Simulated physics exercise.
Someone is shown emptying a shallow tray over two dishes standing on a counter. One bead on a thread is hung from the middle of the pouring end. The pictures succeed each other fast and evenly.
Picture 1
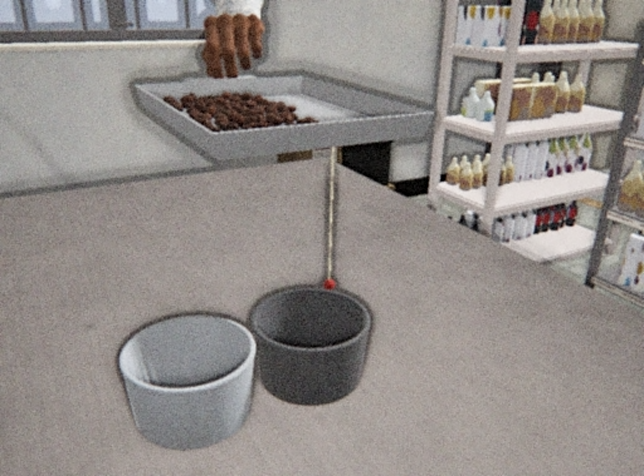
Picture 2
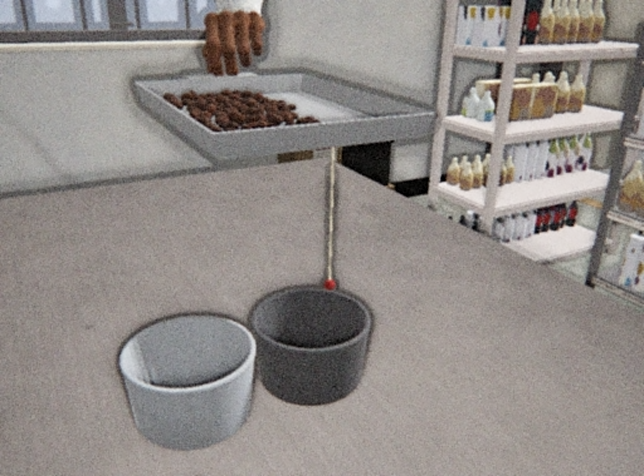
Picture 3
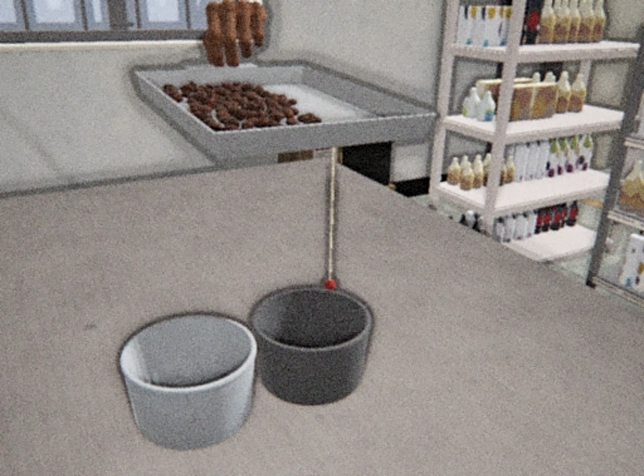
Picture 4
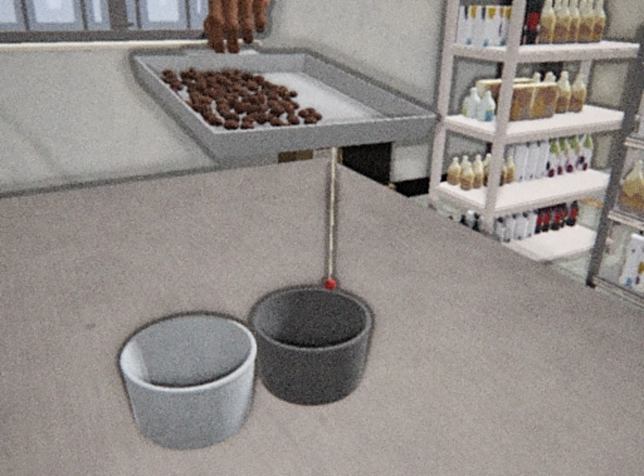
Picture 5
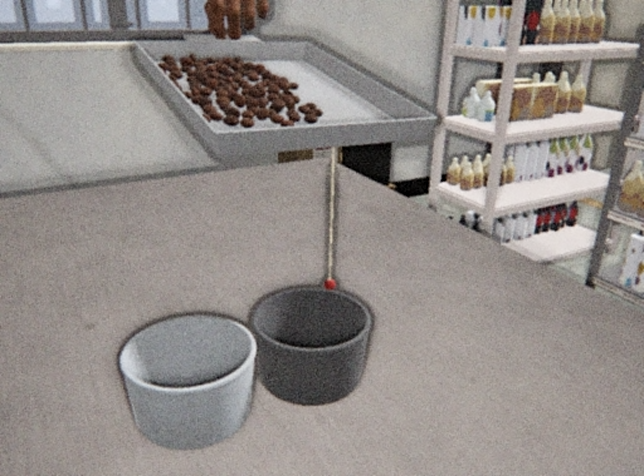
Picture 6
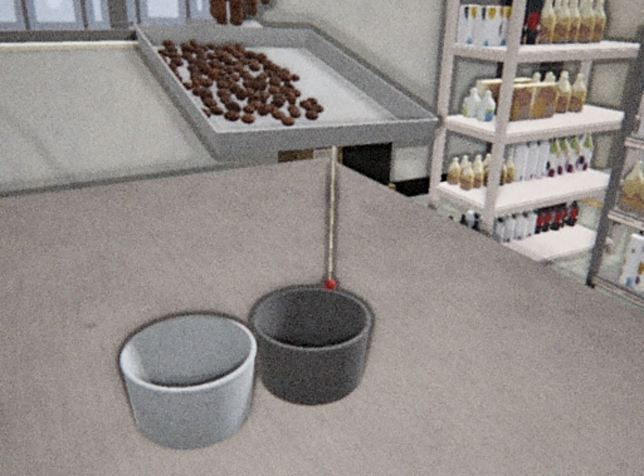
The clip opens on a shallow gray tray of small brown pieces above a light dish and a dark dish, with a red bead hanging from its near edge. A brown hand slowly lifts the tray's far side, and the pieces spread apart slightly while remaining inside.
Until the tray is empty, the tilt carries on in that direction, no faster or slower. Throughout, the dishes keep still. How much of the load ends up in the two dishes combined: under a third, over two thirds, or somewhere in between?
Counting both dishes, they collect short of a third of the pieces.
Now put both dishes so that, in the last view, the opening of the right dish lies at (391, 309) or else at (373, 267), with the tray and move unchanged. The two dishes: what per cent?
Roughly 70% the first time and 0% the second time.
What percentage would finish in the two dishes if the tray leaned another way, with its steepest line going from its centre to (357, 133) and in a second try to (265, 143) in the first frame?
I'd put it at some 0 % and then some 80 %.
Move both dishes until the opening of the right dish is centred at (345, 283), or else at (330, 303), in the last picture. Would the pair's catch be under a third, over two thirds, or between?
First place: Below one third. Second place: Less than a third.
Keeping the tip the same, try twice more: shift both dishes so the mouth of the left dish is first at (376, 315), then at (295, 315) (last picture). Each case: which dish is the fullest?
First spot: The dish on the left-hand side; second spot: The dish on the right-hand side.
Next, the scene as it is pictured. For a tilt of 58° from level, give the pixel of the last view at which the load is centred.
Centre estimate: (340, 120).
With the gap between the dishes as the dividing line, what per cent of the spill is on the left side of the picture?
Left portion: Around 10 %.
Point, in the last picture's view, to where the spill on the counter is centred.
My estimate puts the centre near (437, 378).
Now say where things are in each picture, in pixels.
In the first frame, corners of the pouring end at (217, 131) and (426, 112), level; middle of the load at (233, 113), flat chocolate drops; left dish at (211, 411); right dish at (339, 370); bead on its thread at (329, 285).
In the second frame, corners of the pouring end at (218, 131) and (426, 112), level; middle of the load at (233, 111).
In the third frame, corners of the pouring end at (219, 131) and (427, 113), tipped barely, lowest at the right corner; middle of the load at (233, 105).
In the fourth frame, corners of the pouring end at (220, 130) and (428, 114), tipped a little, lowest at the right corner; middle of the load at (233, 97).
In the fifth frame, corners of the pouring end at (220, 129) and (429, 116), tipped a little, lowest at the right corner; middle of the load at (234, 87).
In the sixth frame, corners of the pouring end at (221, 129) and (430, 117), tipped a little, lowest at the right corner; middle of the load at (235, 78); left dish at (212, 411); right dish at (339, 370).
Soon, tray tipped steeply; nearly all on the tray; a stray few in the air.
A while on, tray tipped right over; most on the tray; a stray few in the right dish; a small part outside both; a small part in the air.
Towards the end, tray tipped past a quarter turn; about a quarter in the right dish; most outside both.
Finally, tray tipped past a quarter turn; none in the left dish; about a quarter in the right dish; most outside both.
